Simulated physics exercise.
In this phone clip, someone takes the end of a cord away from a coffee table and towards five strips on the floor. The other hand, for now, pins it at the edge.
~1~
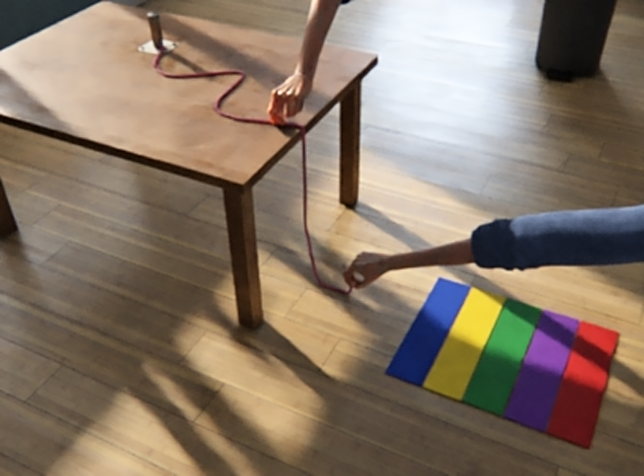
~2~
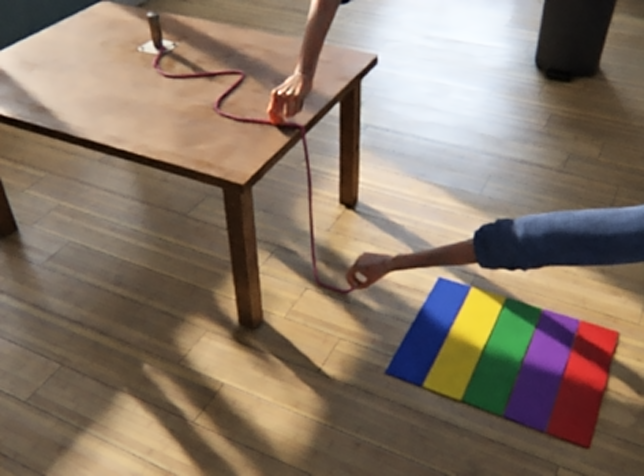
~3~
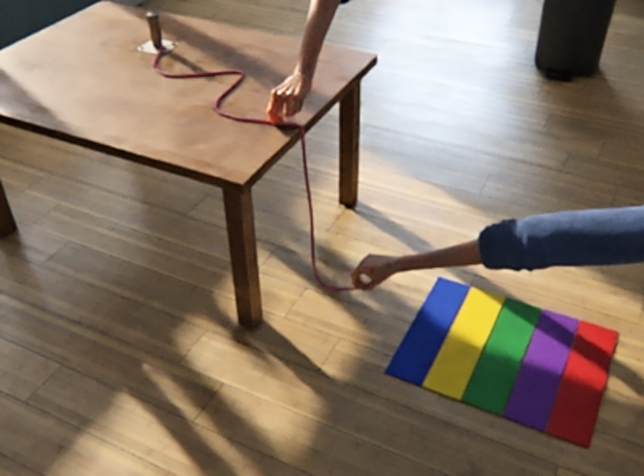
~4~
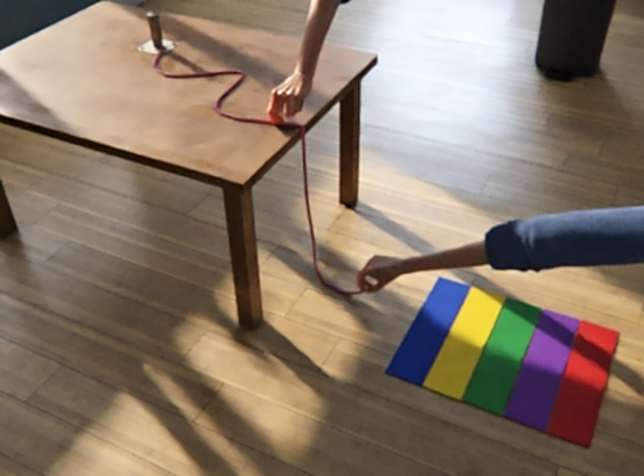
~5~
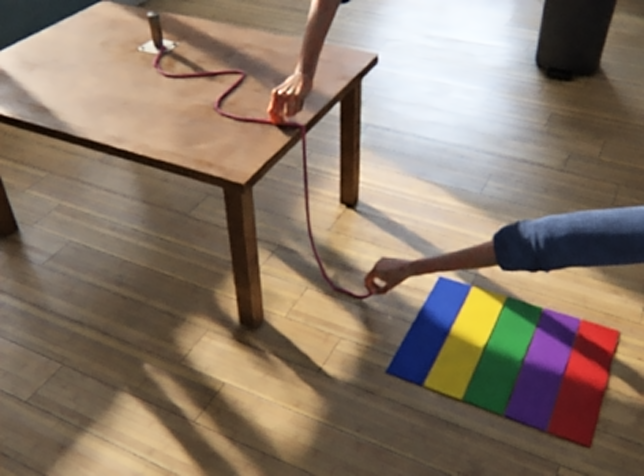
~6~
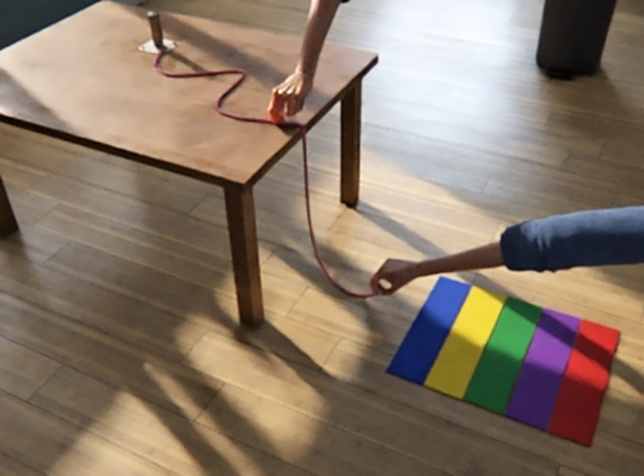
A hand slowly draws a red cord's end right while another pins it at the table edge.
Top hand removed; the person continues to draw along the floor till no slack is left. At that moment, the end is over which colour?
Over red.
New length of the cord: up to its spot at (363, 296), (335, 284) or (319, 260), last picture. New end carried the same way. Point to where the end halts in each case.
I'd expect it near (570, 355) on the first try, near (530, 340) on the second and near (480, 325) on the third.
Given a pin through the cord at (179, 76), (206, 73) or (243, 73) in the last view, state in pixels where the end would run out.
They end up at (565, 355), (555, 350) and (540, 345).
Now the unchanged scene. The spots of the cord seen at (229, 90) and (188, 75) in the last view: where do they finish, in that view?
Roughly (292, 106) for the first and (226, 74) for the second.
Soon after, end near (538, 344); over purple.
Then, end near (578, 357); over red.
At full stretch, end near (602, 365); over red. It gets as far as the red strip.
